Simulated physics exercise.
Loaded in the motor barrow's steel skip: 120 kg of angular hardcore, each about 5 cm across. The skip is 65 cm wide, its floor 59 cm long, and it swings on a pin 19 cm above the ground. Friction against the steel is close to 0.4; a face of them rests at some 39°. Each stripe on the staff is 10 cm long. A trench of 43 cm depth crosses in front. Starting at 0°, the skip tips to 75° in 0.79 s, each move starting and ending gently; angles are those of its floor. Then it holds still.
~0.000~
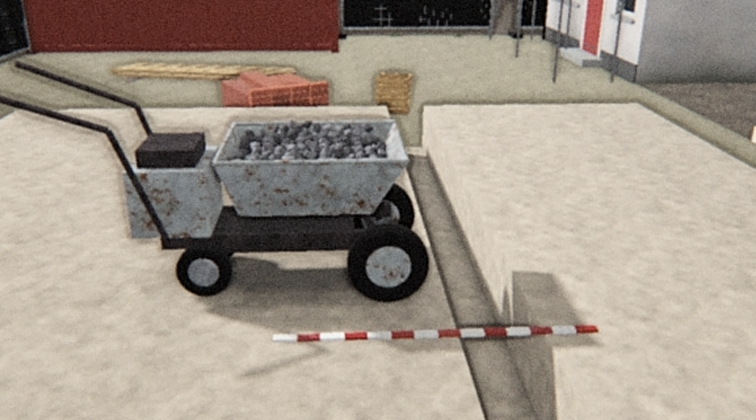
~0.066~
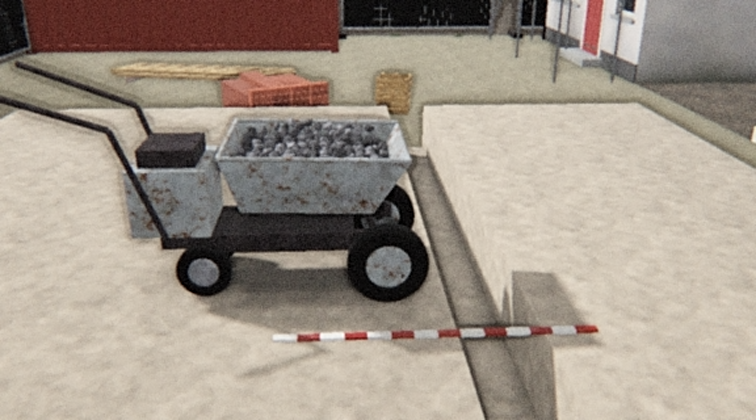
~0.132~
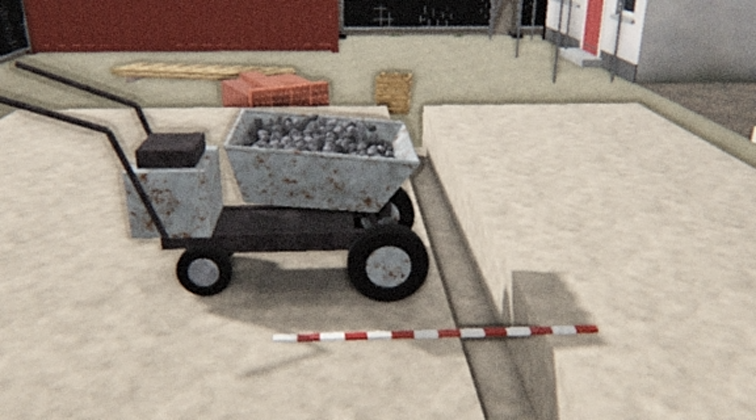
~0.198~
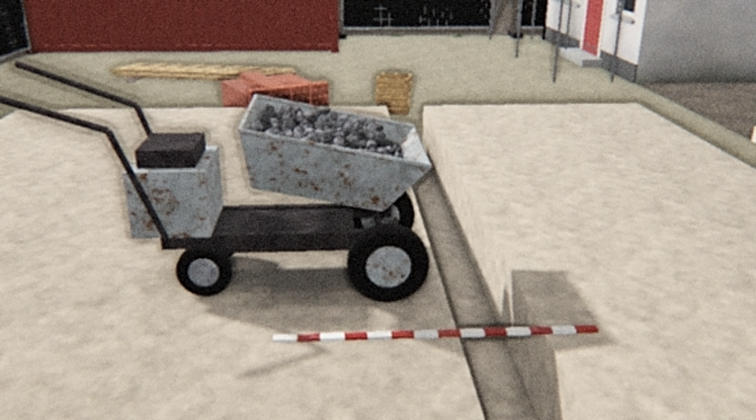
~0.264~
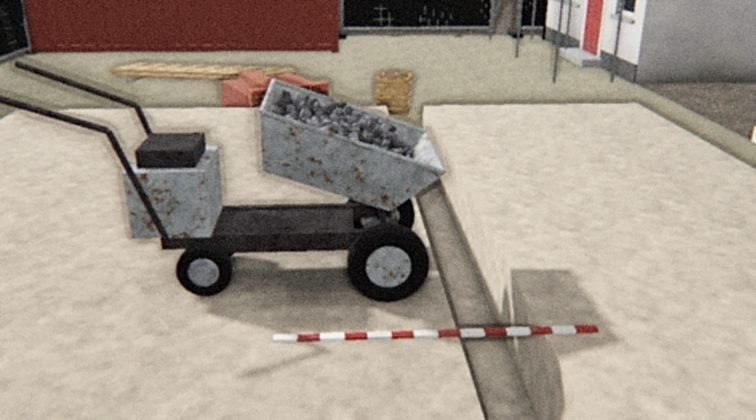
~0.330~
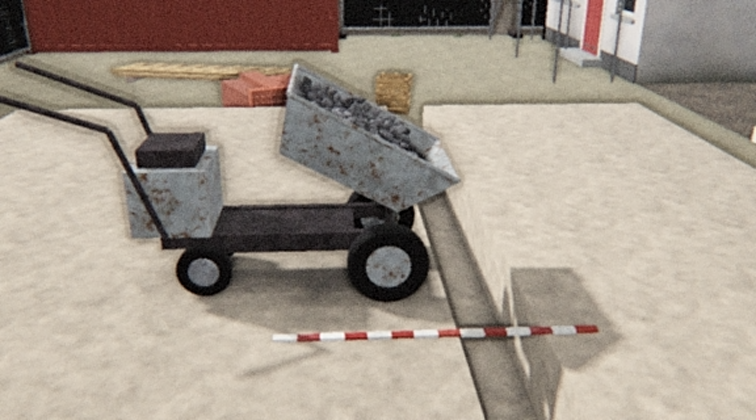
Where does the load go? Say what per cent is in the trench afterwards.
About 33 per cent.
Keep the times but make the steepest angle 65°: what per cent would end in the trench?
Then about 20 per cent.
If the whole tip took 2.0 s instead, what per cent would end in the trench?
It would be near 55 per cent.
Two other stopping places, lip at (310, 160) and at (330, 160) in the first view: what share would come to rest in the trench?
Near 70 per cent from the first place, 80 from the second.
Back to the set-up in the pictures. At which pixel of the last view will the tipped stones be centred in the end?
Their middle is at about (531, 265).
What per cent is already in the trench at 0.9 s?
About 5 per cent by then.
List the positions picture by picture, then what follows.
Lip at (408, 161), floor tilted 0°, highest stones at (312, 127), in the first picture.
The skip is at 1°, its lip at (411, 161); the top of the load is at (313, 126); the stones move at 0.3 m/s on average, in the second picture.
Lip at (419, 163), floor tilted 6°, highest stones at (287, 122); the stones move at 0.7 m/s on average, in the third picture.
Lip at (431, 166), floor tilted 12°, highest stones at (287, 114); the stones move at 1.0 m/s on average, in the fourth picture.
The skip is at 20°, its lip at (445, 172); the top of the load is at (286, 102); the stones move at 1.2 m/s on average, in the fifth picture.
Lip at (460, 181), floor tilted 28°, highest stones at (304, 89); the stones move at 1.3 m/s on average, in the sixth picture.
After 0.6 s the floor is at 63°; 100 % in the skip; the foremost stones are at (475, 192).
After 0.9 s the floor is at 75°; 66 % in the skip, 7 % in the trench, 27 % past the trench; the foremost stones are at (575, 275).
After 1.2 s the floor is at 75°; 29 % in the skip, 16 % in the trench, 54 % past the trench; the foremost stones are at (682, 256).
After 3.2 s the floor is at 75°; 14 % in the skip, 33 % in the trench, 53 % past the trench; the foremost stones are past the picture's edge.
